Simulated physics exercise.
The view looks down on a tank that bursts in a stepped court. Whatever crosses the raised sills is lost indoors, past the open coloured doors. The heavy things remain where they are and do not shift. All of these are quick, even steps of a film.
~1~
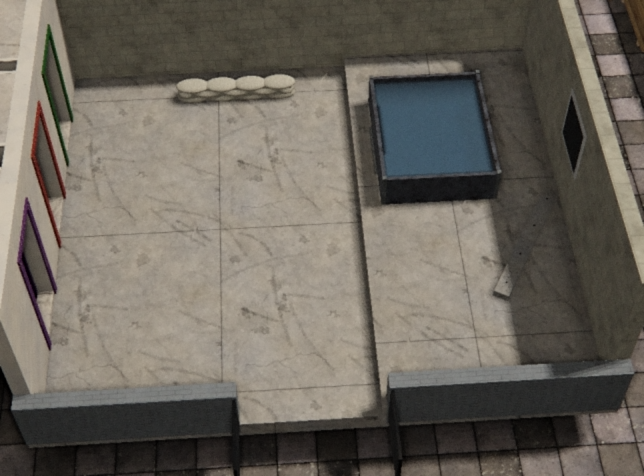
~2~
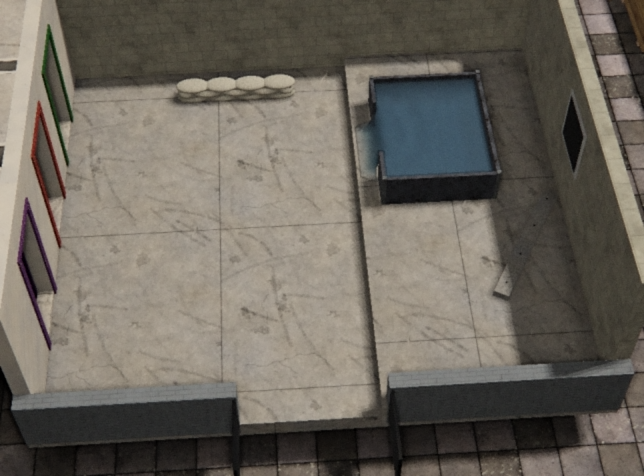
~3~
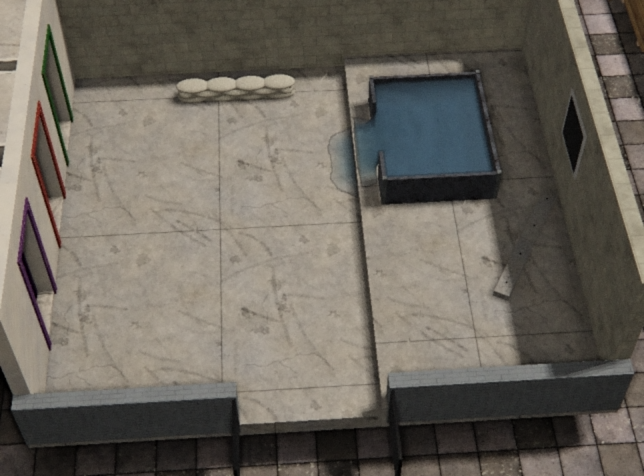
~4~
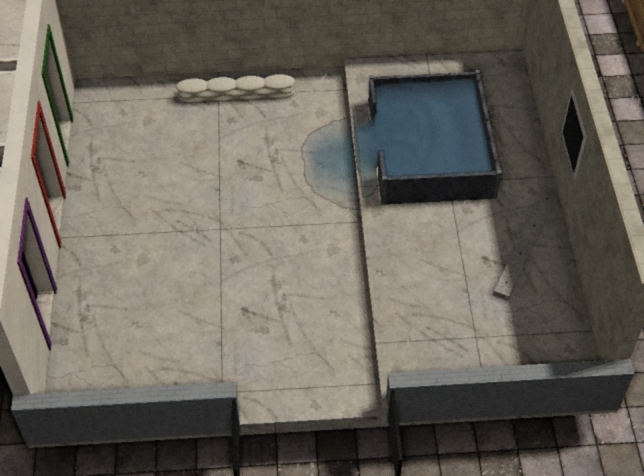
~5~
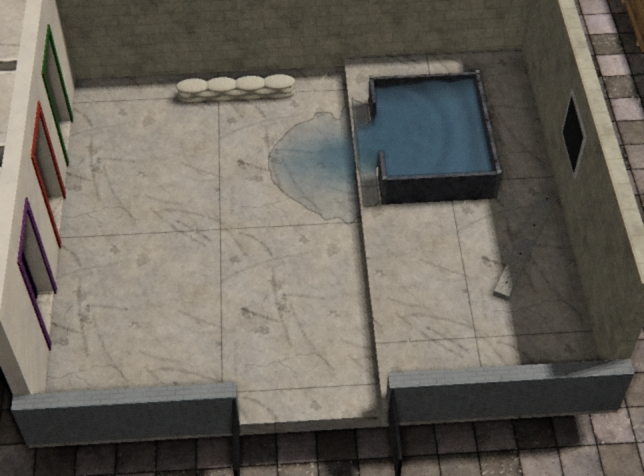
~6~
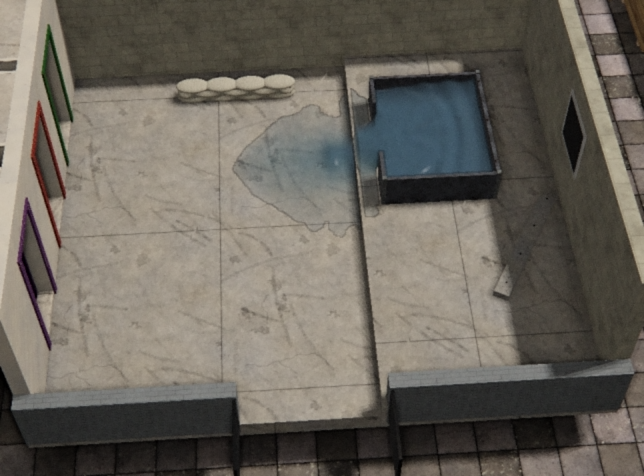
Water pours through a gap in the tank's left side and spreads left across the floor.
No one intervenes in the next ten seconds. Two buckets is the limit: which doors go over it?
The red door lets in more than two buckets; the green door lets in more than two buckets; the purple door stays within two buckets.
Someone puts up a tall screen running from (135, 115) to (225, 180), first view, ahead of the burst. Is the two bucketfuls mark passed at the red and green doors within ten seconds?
First the red door, which resists; then the green door, which resists.
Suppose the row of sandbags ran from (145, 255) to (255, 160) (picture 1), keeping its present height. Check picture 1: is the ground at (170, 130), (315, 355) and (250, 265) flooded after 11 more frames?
Going point by point, I'd say waterlogged, then left untouched, then waterlogged.
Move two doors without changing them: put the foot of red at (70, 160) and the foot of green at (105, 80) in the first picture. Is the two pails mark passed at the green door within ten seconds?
Well, the green door crosses the line.
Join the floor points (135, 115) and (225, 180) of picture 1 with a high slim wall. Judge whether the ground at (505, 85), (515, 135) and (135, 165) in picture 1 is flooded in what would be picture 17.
Reading them off in sequence: Spared, spared, spared.
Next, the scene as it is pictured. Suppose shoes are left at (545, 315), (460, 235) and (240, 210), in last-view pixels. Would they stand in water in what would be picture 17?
First spot not wet, second not wet, third inundated.
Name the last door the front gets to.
It's the one in purple.
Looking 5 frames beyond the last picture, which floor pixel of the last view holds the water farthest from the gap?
Point: (120, 185) in the last picture's pixels.
A moment on, water covers 20 % of the floor; the red door not reached, the green door not reached, the purple door not reached.
Next, water covers 35 % of the floor; the red door wet at the sill, nothing in, the green door wet at the sill, nothing in, the purple door not reached.
Then, water covers 45 % of the floor; the red door over two buckets in, the green door over two buckets in, the purple door wet at the sill, nothing in.
Later, water covers 50 % of the floor; the red door over two buckets in, the green door far over two buckets in, the purple door wet at the sill, nothing in.
In the end, water covers 60 % of the floor; the red door over two buckets in, the green door far over two buckets in, the purple door wet at the sill, nothing in.
